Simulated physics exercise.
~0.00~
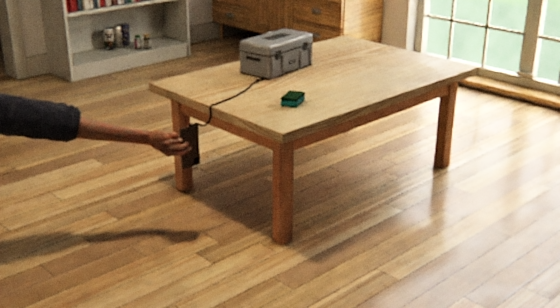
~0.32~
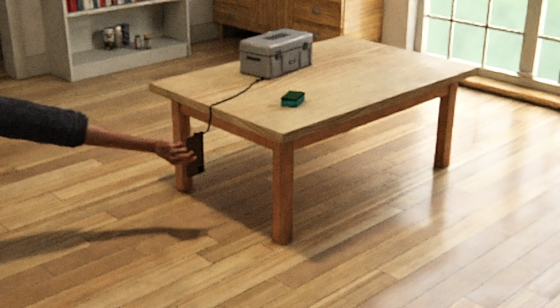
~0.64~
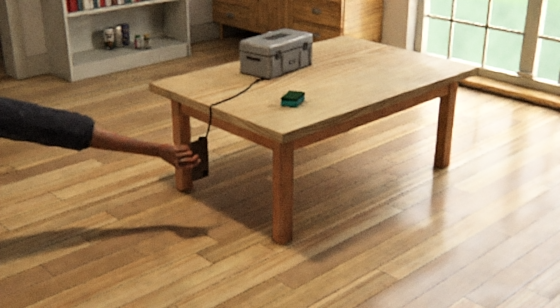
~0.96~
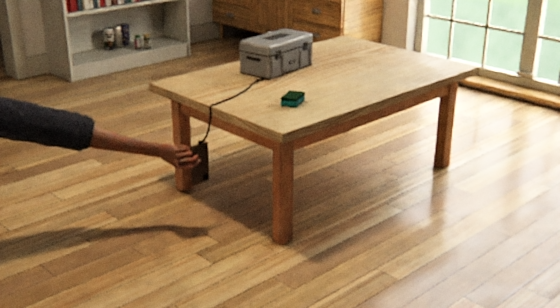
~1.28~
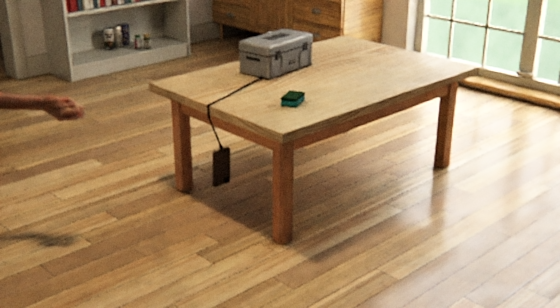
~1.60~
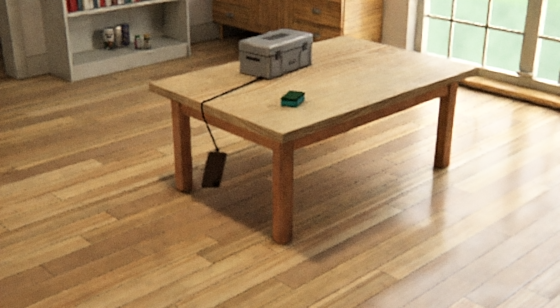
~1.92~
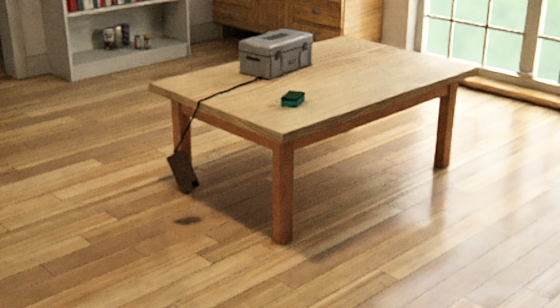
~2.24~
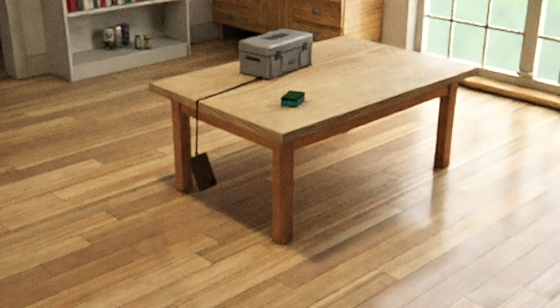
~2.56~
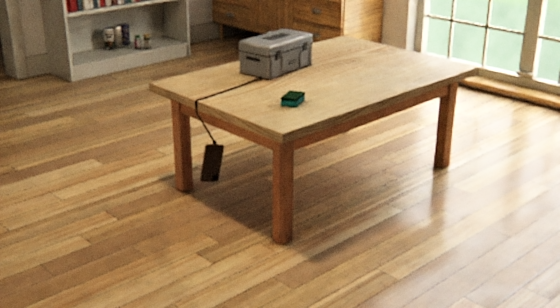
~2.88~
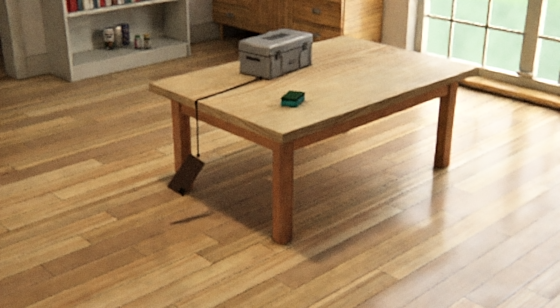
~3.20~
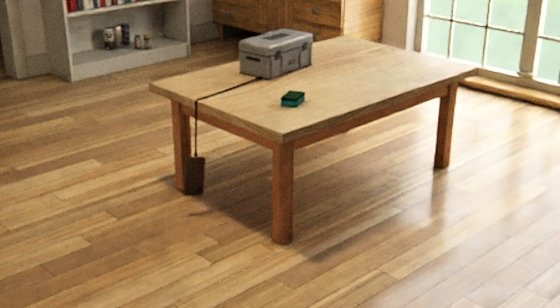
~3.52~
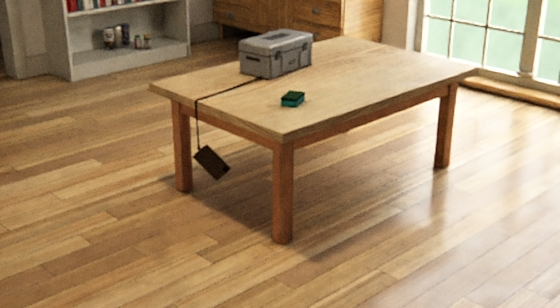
To begin with, a hand reaching in from the left holds a brown phone beside a wooden table, with a dark shoelace running from it up over the edge to a grey toolbox on top, near a green sponge. The hand moves the phone slightly right and down, then lets go and draws back out of view to the left. The phone hangs from the lace and swings left and right below the tabletop, tilting and turning as it goes. The toolbox and sponge stay in place throughout. At the end, the phone dangles at a slant below the edge.
